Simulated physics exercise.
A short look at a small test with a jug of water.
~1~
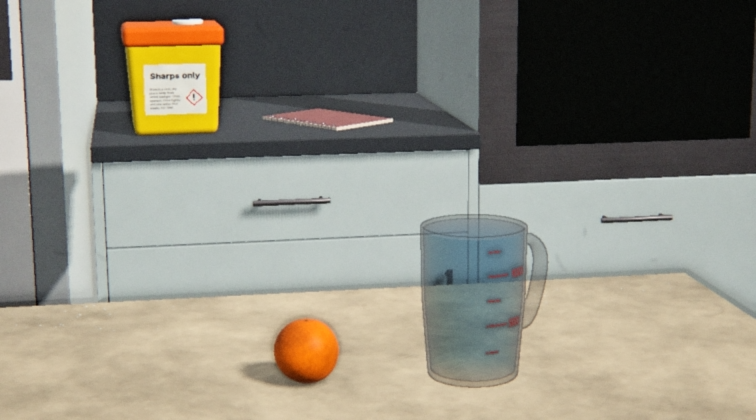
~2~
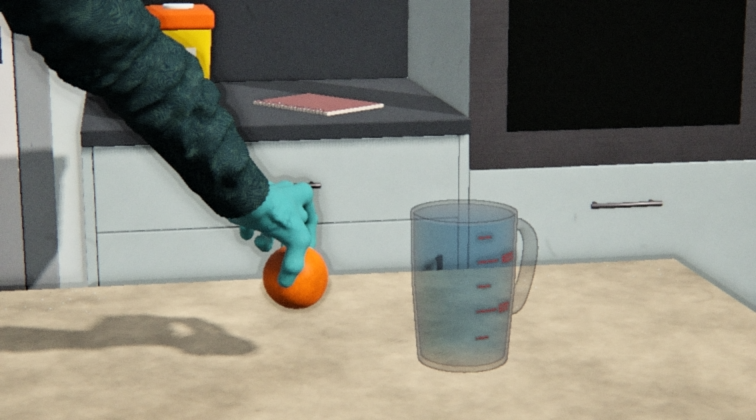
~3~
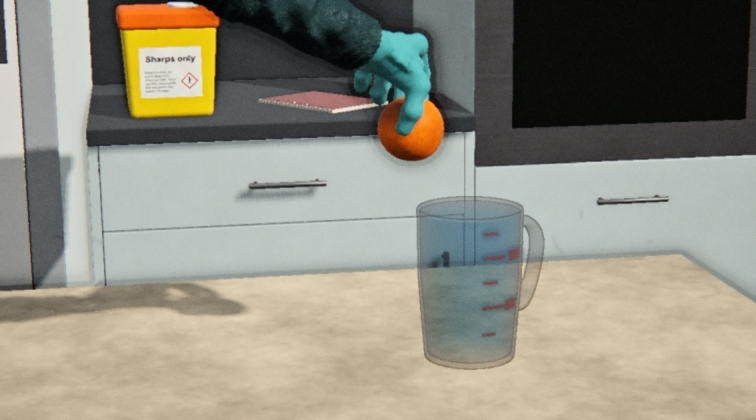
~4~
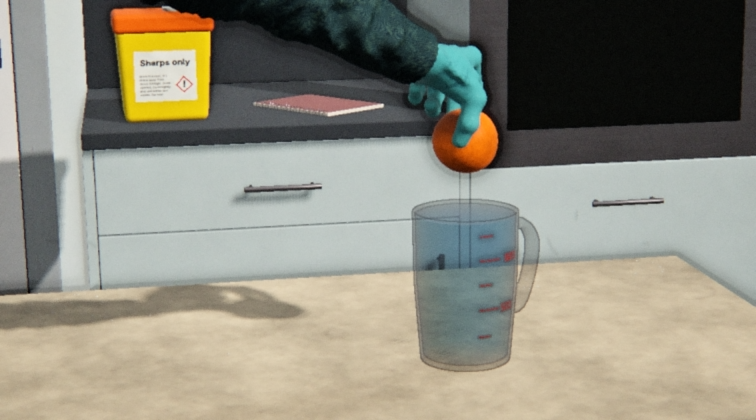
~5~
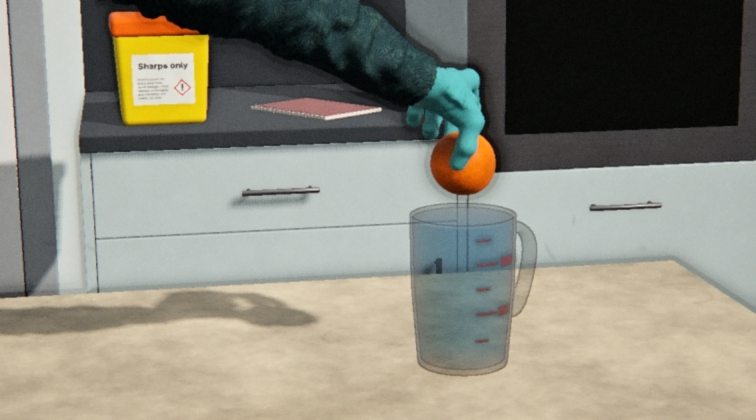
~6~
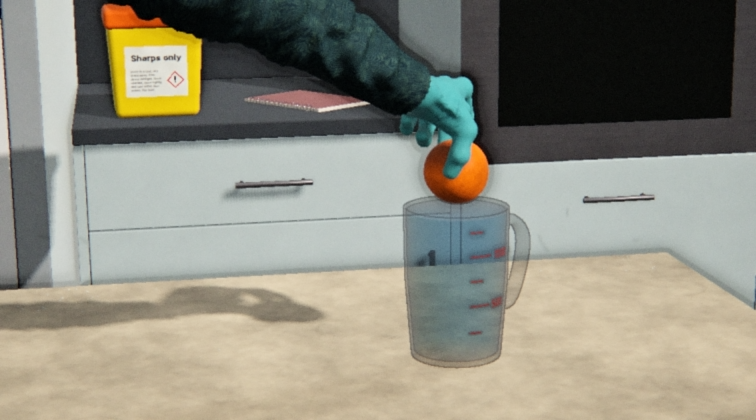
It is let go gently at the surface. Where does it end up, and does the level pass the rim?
The thing stays at the surface; the jug overflows.
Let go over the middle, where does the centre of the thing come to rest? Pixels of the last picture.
Close to (456, 224).
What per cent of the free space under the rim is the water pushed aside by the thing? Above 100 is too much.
Close to 310 %.
A moment on, the orange enters the water; the jug is full to the brim; a puddle lies round it.
Further on, the orange comes up again; the jug is full to the brim; a puddle lies round it.
When it is over, the orange is afloat; the jug is full to the brim; a puddle lies round it.
